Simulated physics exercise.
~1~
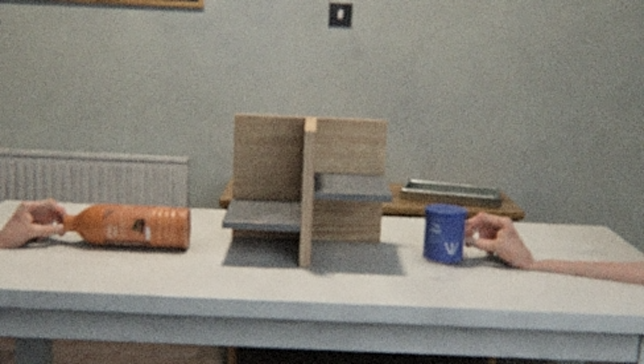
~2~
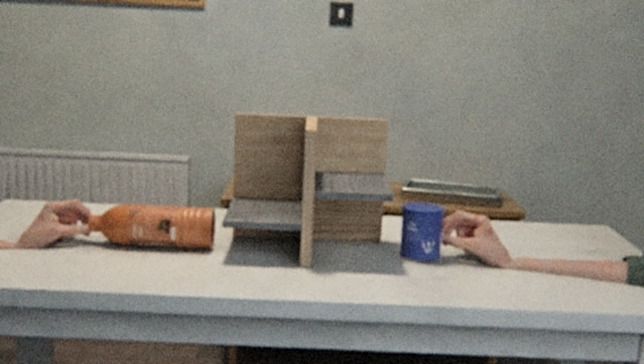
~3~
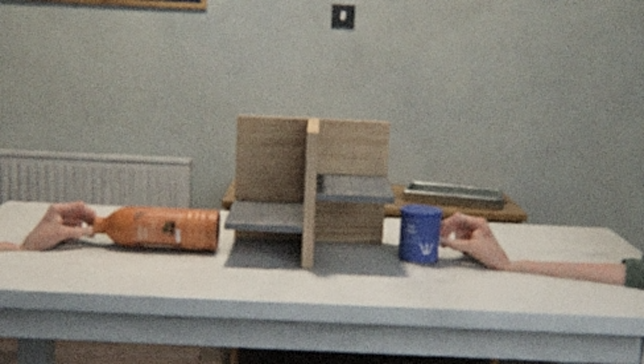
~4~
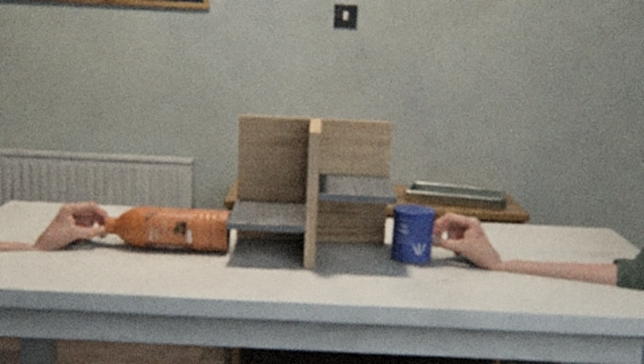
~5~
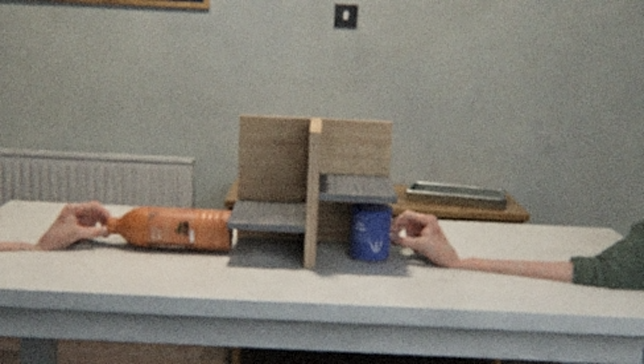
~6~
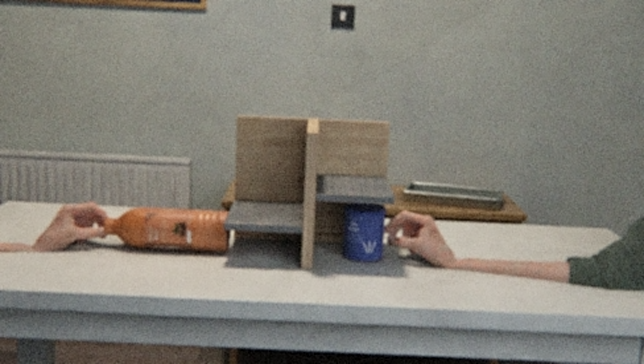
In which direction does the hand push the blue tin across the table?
The hand pushes the blue tin to the left, toward the rack and in under its right shelf.
